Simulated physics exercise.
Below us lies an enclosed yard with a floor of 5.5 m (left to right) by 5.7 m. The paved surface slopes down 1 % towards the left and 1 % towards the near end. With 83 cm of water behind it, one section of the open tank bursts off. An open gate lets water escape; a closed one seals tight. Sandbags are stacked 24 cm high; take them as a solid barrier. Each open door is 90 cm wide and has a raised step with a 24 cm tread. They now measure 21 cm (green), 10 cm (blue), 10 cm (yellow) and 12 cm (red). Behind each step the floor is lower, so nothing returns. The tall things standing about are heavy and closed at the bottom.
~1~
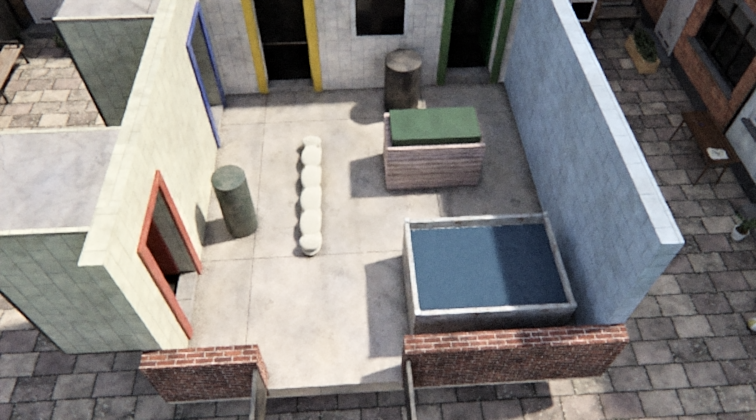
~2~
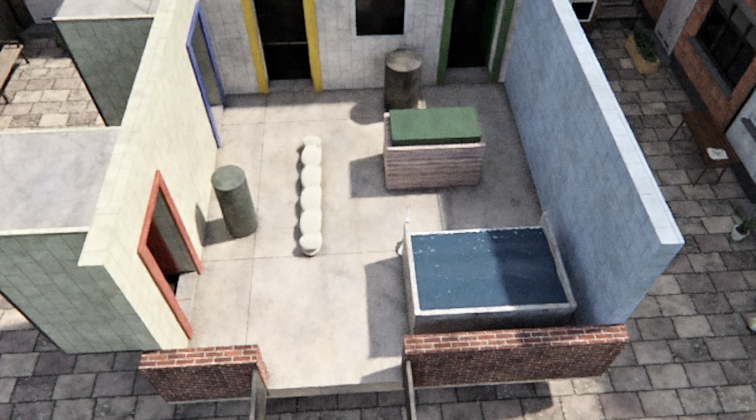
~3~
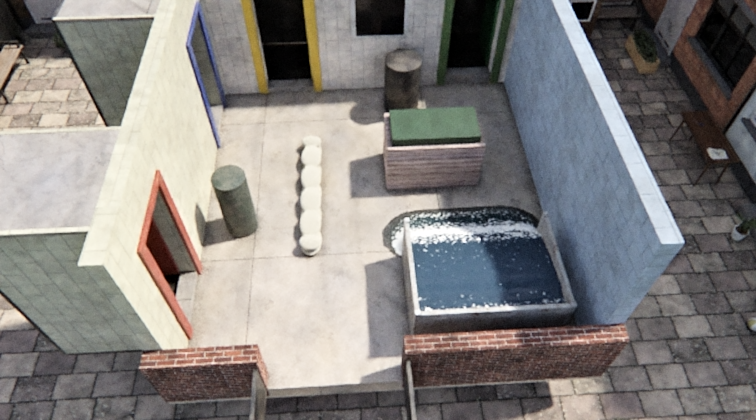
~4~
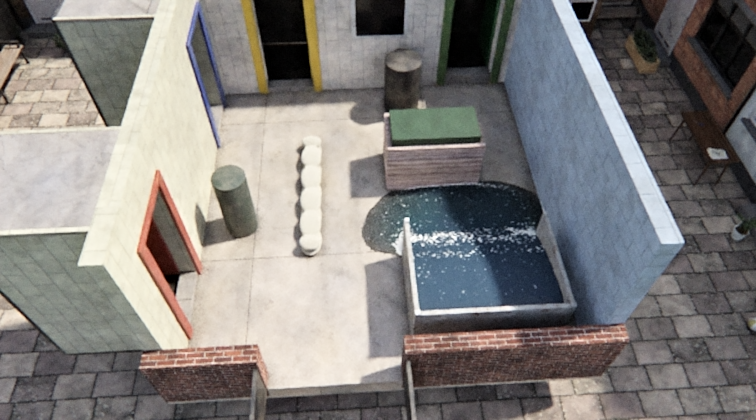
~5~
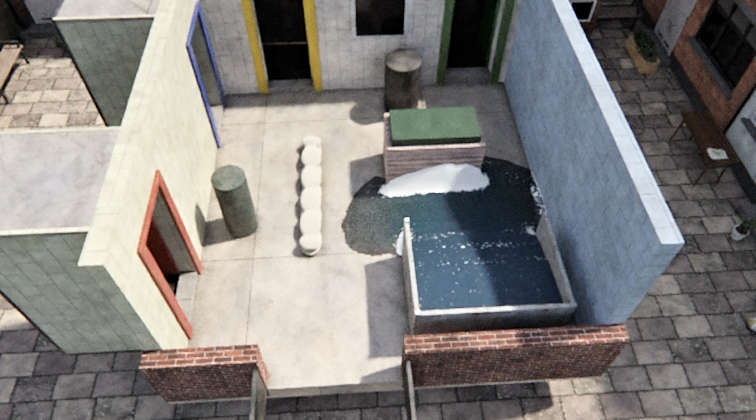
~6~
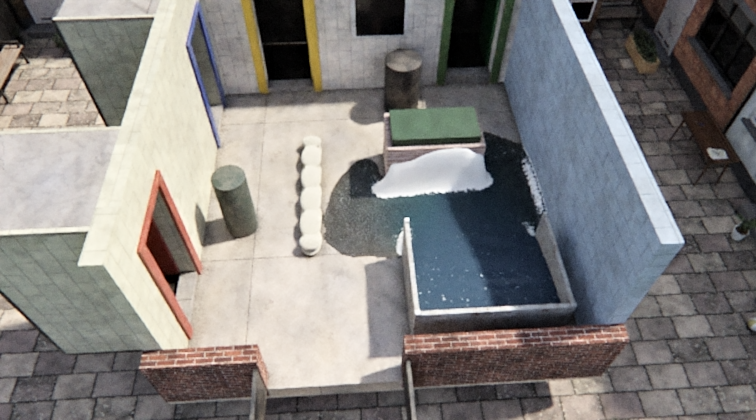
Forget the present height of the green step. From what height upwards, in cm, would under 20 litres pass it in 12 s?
At least 29 cm or so.
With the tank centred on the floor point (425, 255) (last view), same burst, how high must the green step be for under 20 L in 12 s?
About 12.5 cm.
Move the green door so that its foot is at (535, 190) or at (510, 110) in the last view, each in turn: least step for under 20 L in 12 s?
About 32 and 12.5 cm.
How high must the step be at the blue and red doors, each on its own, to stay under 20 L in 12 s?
Roughly 14.5 cm at blue and 7.0 cm at red.
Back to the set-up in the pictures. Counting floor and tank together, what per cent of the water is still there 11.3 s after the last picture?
Some 68 per cent remains.
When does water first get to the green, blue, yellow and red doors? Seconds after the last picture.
Green 0.4 s, blue 2.6 s, yellow 1.0 s, red 2.4 s.
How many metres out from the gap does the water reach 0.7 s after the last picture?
Some 4.4 m out.
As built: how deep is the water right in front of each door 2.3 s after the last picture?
Depths in cm: Green 22, blue 0, yellow 9, red 1.
Then, 0.7 s after the last picture water covers 30 % of the floor, deepest (55 cm) near (501, 85); 24 cm at the green door, 0 litres in over its 21 cm step.
Then, 2.3 s after the last picture water covers 70 % of the floor, deepest (32 cm) near (419, 89); 22 cm at the green door, 63 litres in over its 21 cm step.
Then, 11.3 s after the last picture water covers 95 % of the floor, deepest (12 cm) near (184, 377); 2 cm at the green door, 66 litres in over its 21 cm step.
At the green door as built, the water peaked near 36 cm, 1.3 s after the last picture.
With a step of 25.5 cm, 36 litres would have come in within the 12 s; with 34 cm, 8 litres. So under 20 litres takes about 29 cm.
